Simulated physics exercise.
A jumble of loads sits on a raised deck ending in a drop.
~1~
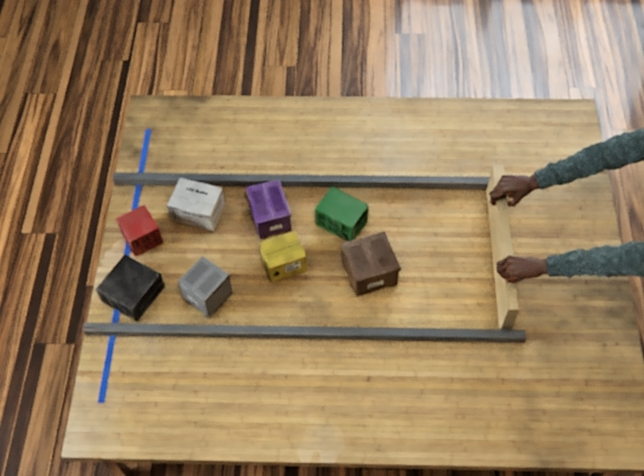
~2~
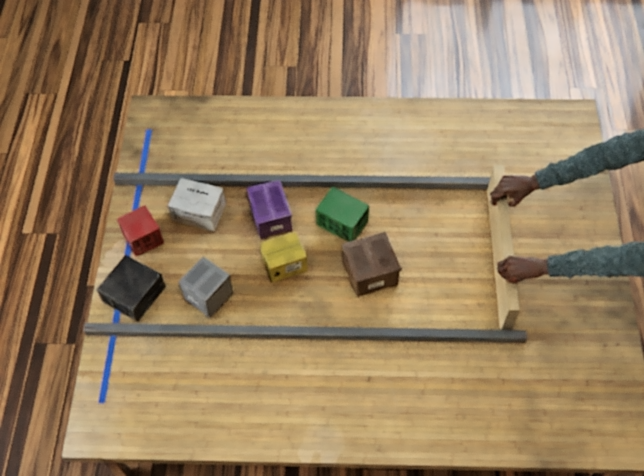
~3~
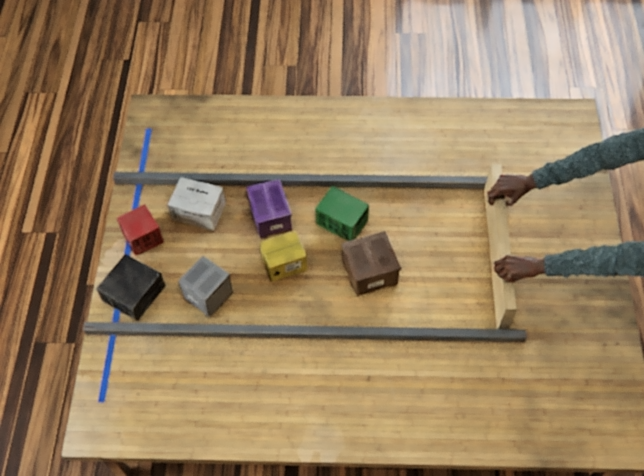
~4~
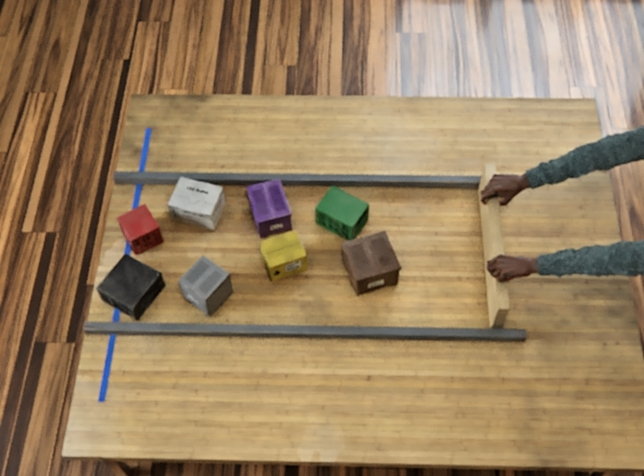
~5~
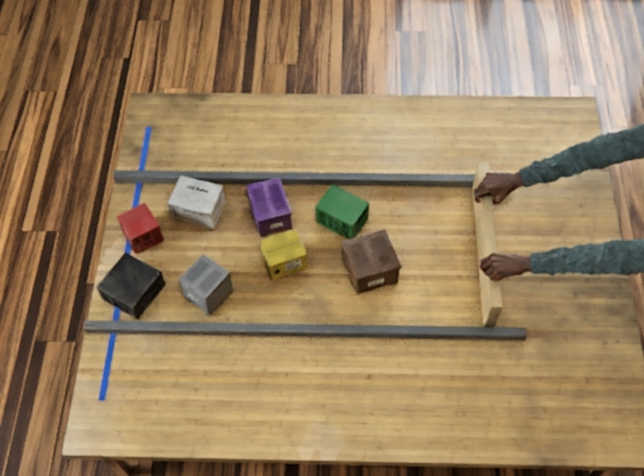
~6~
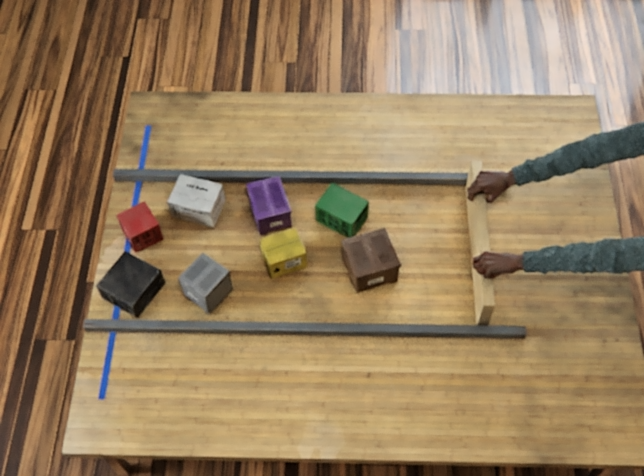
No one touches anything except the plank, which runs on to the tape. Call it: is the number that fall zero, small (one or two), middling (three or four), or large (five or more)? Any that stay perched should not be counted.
It is large.
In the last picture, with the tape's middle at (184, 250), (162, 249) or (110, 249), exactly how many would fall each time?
It would be 2, then 3, then 8.
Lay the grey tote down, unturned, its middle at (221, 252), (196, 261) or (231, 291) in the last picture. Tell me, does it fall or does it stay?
Taking the places in order, it falls away, then falls away, then keeps its place.
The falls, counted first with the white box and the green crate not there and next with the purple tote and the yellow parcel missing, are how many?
Result: 3 in the first case, with 3 in the second.
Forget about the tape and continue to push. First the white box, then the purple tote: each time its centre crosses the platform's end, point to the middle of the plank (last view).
Near (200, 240) and (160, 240).
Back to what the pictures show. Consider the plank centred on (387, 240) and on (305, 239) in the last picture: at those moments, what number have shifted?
By then 1, and later 4.
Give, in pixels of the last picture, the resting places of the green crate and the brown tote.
Roughly (107, 219), and the other roughly (100, 251).
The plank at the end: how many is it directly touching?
Looks like 3 of them, all told.
A little later, none off yet; black crate at rest near (131, 284); red crate at rest near (140, 227); white box at rest near (197, 201).
Next, none off yet; black crate at rest near (131, 284); red crate at rest near (136, 228); white box shifted about its own width near (150, 196).
When it is over, the number that fall off is five or more; down, yellow parcel, purple tote, white box, red crate and black crate.
